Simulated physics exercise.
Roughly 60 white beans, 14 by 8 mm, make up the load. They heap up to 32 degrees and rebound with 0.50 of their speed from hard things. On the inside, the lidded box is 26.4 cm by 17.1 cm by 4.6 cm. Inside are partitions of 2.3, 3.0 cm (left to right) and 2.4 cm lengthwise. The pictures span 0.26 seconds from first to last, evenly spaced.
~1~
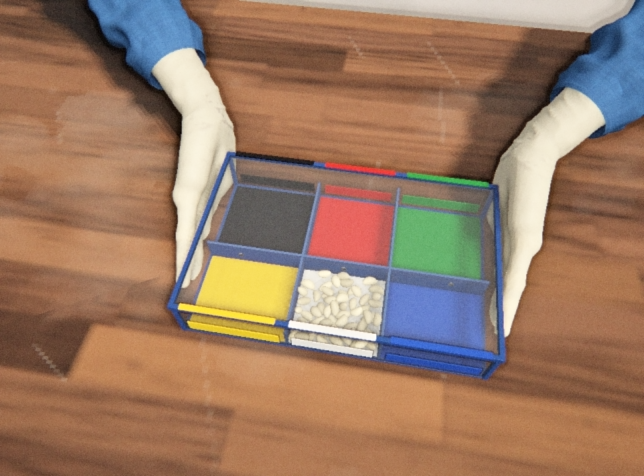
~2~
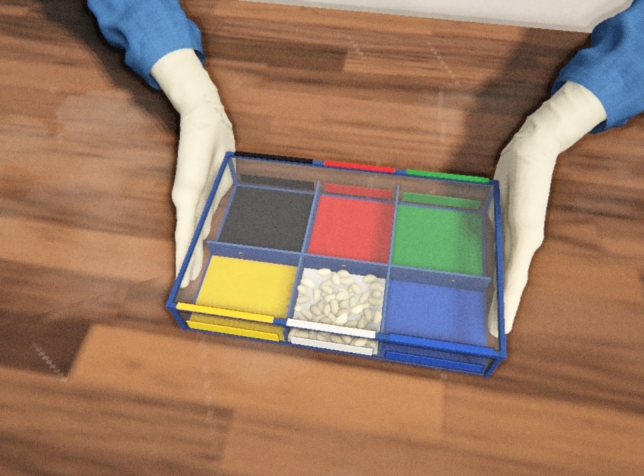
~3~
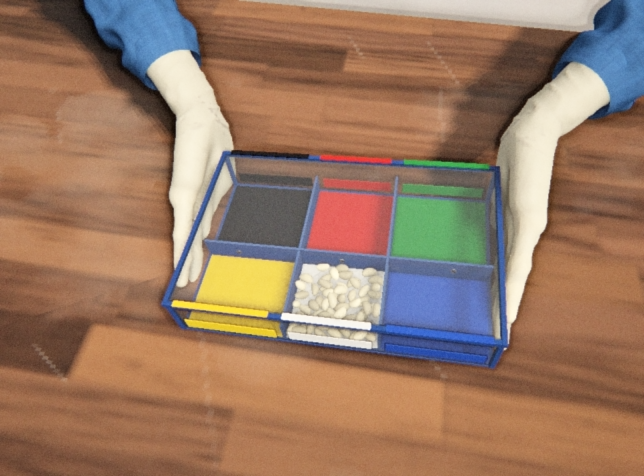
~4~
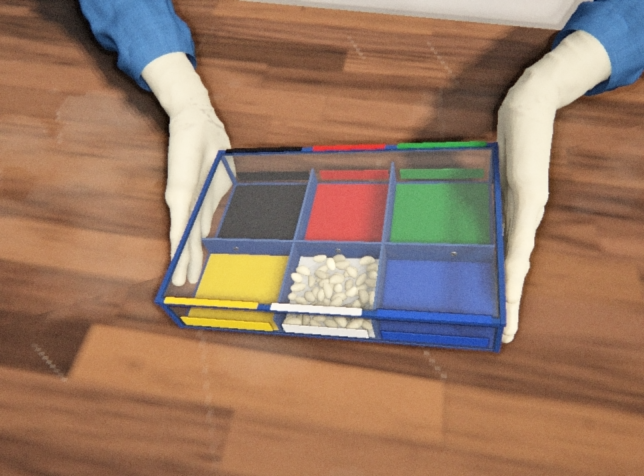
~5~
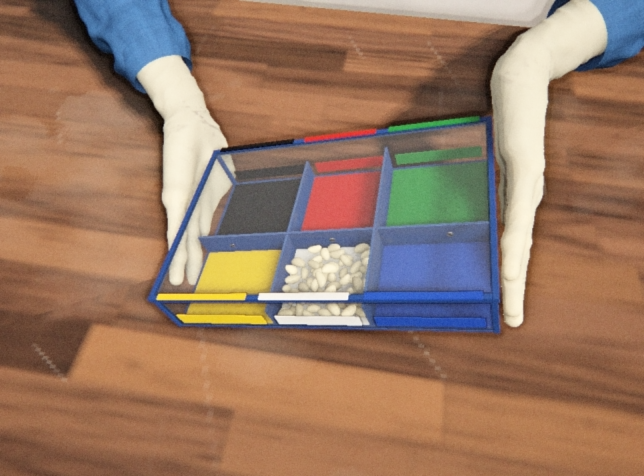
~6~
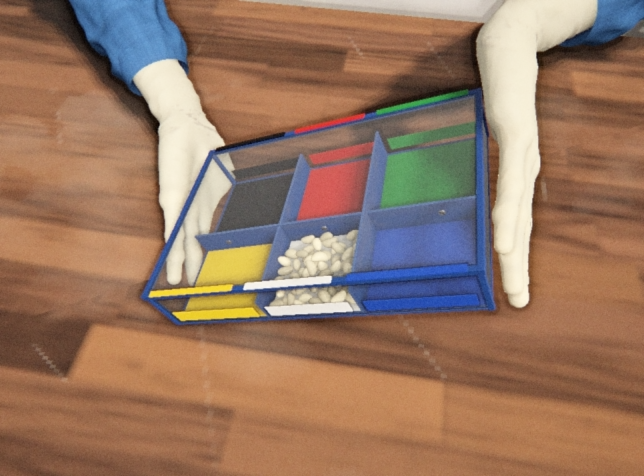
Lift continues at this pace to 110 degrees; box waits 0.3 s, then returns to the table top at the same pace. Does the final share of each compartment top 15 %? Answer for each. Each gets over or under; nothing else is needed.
Red compartment ends under. Blue compartment ends under. Green compartment ends under. Yellow compartment ends over. White compartment ends under. Black compartment ends over.
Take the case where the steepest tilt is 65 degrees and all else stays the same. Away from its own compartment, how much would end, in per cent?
About 15 per cent.
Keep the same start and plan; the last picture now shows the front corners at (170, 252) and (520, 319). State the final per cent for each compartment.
Each compartment ends with this per cent: Red 40, blue 0, green 60, yellow 0, white 0 and black 0.
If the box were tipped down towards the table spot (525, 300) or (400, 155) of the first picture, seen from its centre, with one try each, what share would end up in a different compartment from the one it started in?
I'd put it at about 45 per cent for the first tilt and about 100 per cent for the second.
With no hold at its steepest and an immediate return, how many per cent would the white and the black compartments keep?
Result - white: 0 %; black: 35 %.
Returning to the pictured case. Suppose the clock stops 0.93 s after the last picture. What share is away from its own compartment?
Roughly 100 percent.
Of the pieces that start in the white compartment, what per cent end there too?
0 %.
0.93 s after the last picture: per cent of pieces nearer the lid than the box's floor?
Roughly 80 per cent.
Then, 0.93 s after the last picture, tilt 110 degrees; yellow 65 %, black 35 %.
Then, 1.55 s after the last picture, tilt 57 degrees; yellow 60 %, black 40 %.
Then, 2.22 s after the last picture, tilt 0 degrees; yellow 60 %, black 40 %.
In the end, red 0 %, blue 0 %, green 0 %, yellow 60 %, white 0 %, black 40 %.
